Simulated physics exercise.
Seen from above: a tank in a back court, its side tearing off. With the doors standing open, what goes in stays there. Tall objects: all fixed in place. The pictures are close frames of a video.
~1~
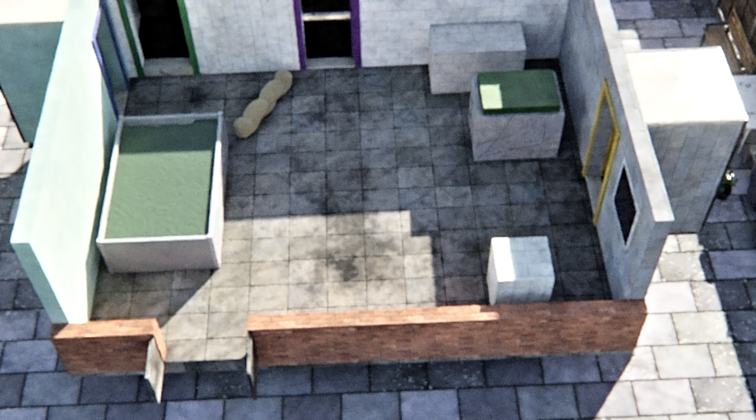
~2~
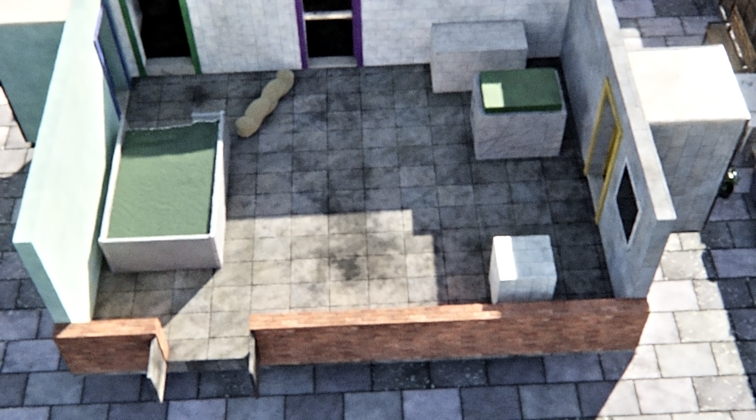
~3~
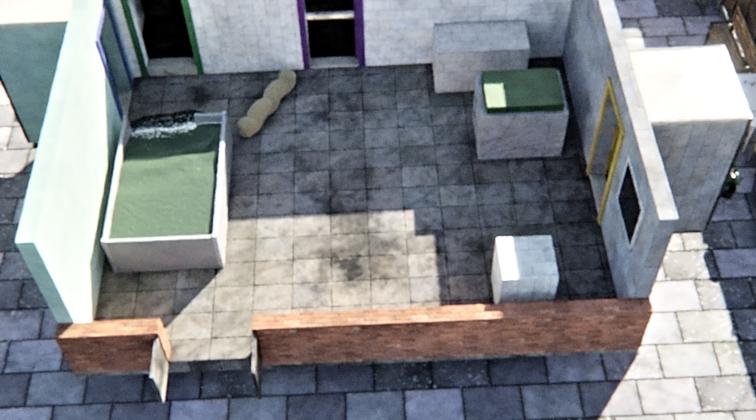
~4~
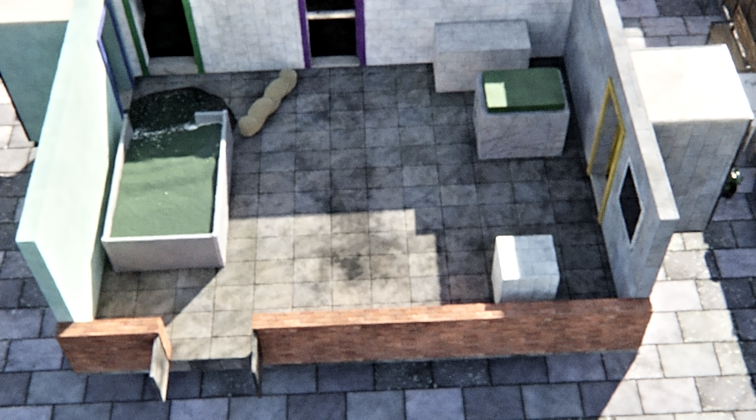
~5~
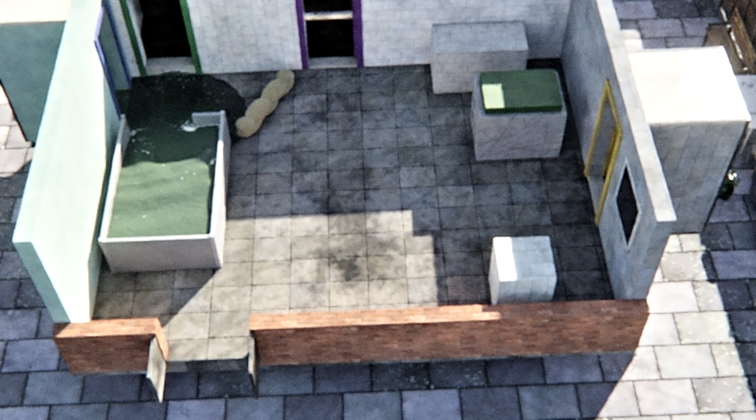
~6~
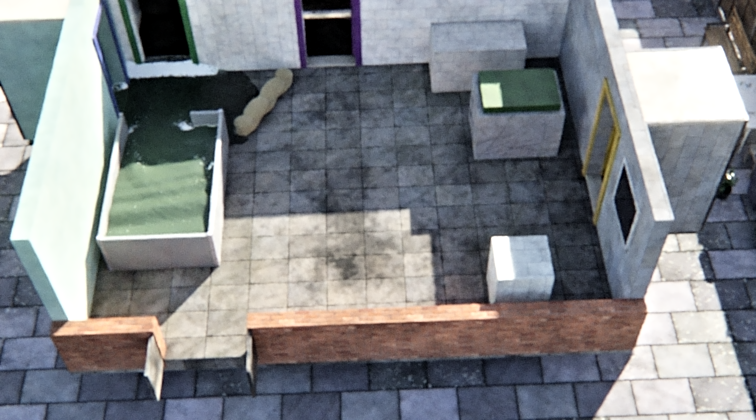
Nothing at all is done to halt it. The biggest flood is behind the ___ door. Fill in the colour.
The biggest flood is behind the blue door.
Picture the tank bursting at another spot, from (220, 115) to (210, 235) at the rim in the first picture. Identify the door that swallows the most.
It's the door marked yellow.
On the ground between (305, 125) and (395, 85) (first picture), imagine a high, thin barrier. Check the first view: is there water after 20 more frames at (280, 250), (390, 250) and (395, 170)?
Taking the three spots in turn: Spared, spared, spared.
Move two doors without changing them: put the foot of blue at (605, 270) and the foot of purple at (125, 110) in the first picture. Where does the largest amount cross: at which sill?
Answer: The purple-painted one.
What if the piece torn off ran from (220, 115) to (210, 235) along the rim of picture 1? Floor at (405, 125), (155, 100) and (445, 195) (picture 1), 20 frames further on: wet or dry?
As listed: Covered, clear, wet.
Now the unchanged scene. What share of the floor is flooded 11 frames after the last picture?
Around 15 percent.
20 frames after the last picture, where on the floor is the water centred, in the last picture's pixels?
Somewhere near (197, 156).
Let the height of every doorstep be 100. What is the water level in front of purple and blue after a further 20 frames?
About 140 and 640 %.
A moment on, water covers 10 % of the floor; blue door some in, yellow door not reached, green door some in, purple door not reached.
Next, water covers 15 % of the floor; blue door a lot in, yellow door not reached, green door a lot in, purple door wet at the sill, nothing in.
Then, water covers 30 % of the floor; blue door a lot in, yellow door not reached, green door a lot in, purple door a trickle in.
Later, water covers 45 % of the floor; blue door a lot in, yellow door not reached, green door a lot in, purple door a trickle in.
In the end, water covers 60 % of the floor; blue door a lot in, yellow door not reached, green door a lot in, purple door a trickle in; the blue door has let in the most.
